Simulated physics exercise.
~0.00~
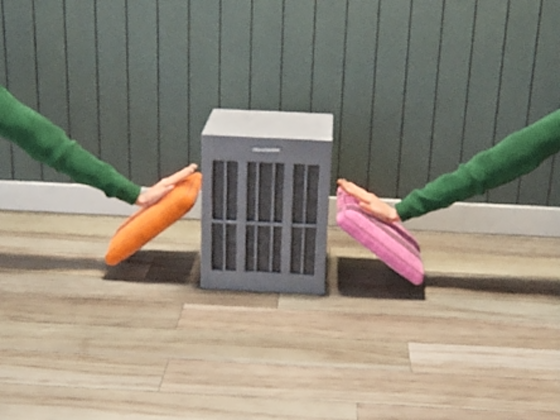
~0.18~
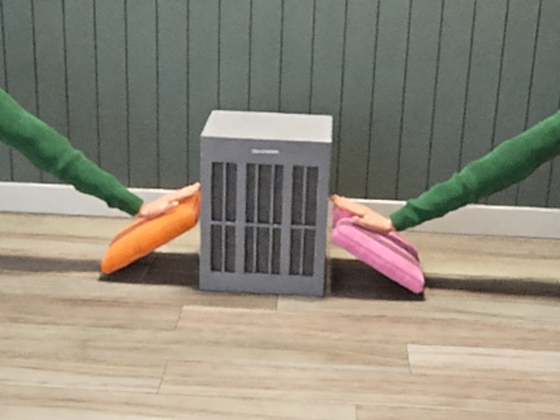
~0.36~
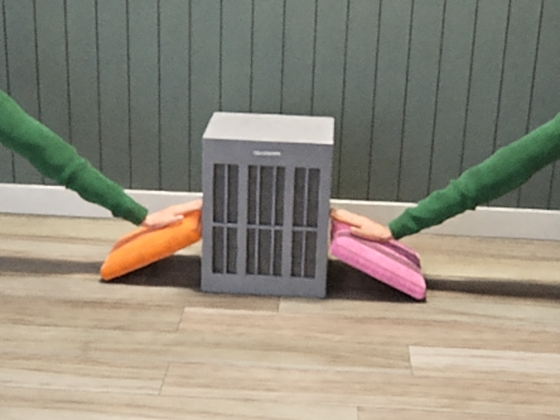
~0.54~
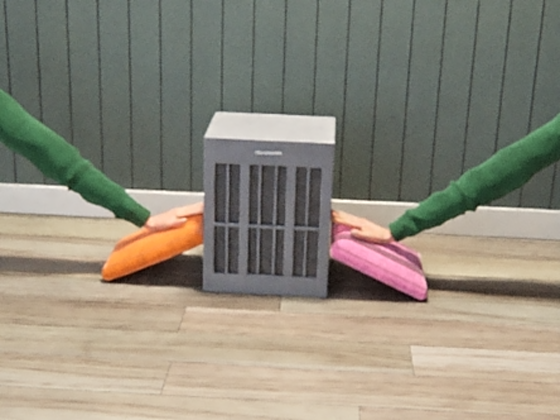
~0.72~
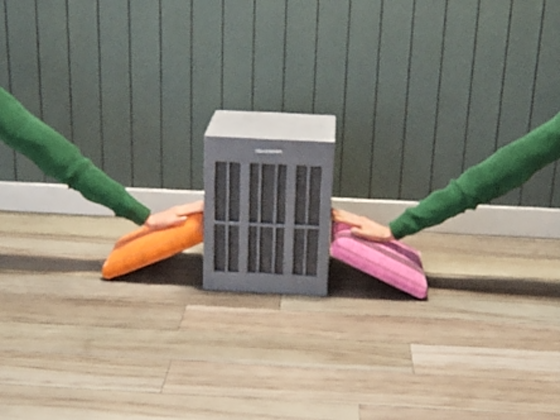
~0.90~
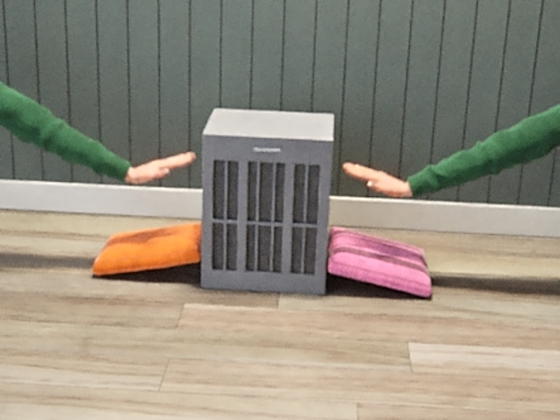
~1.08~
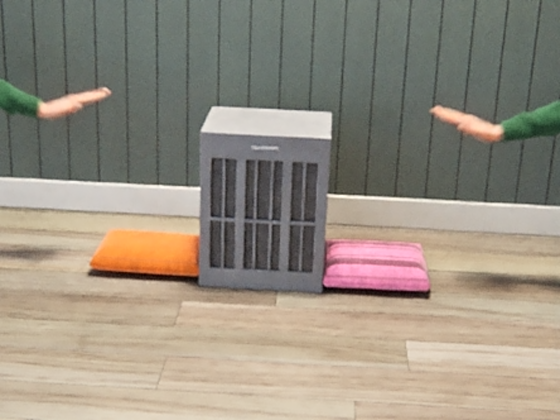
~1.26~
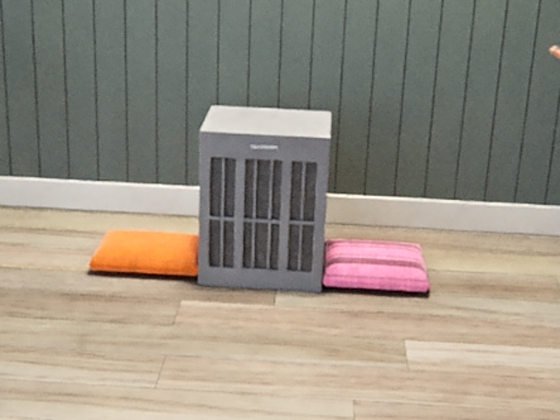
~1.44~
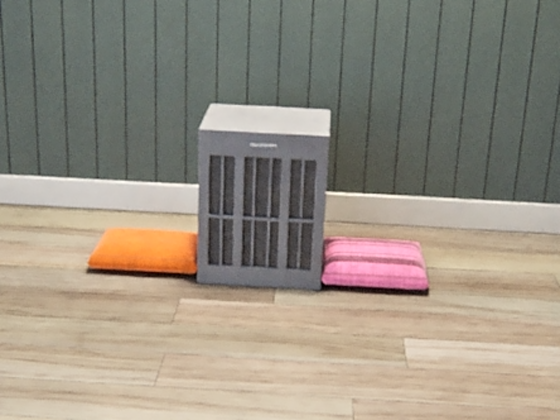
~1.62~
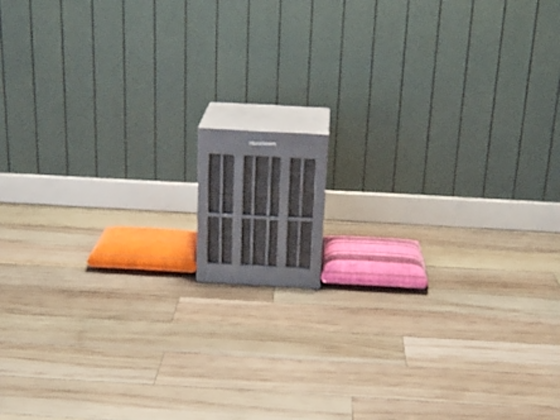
Two hands lean orange and pink cushions against a grey crate, then withdraw, leaving both flat.
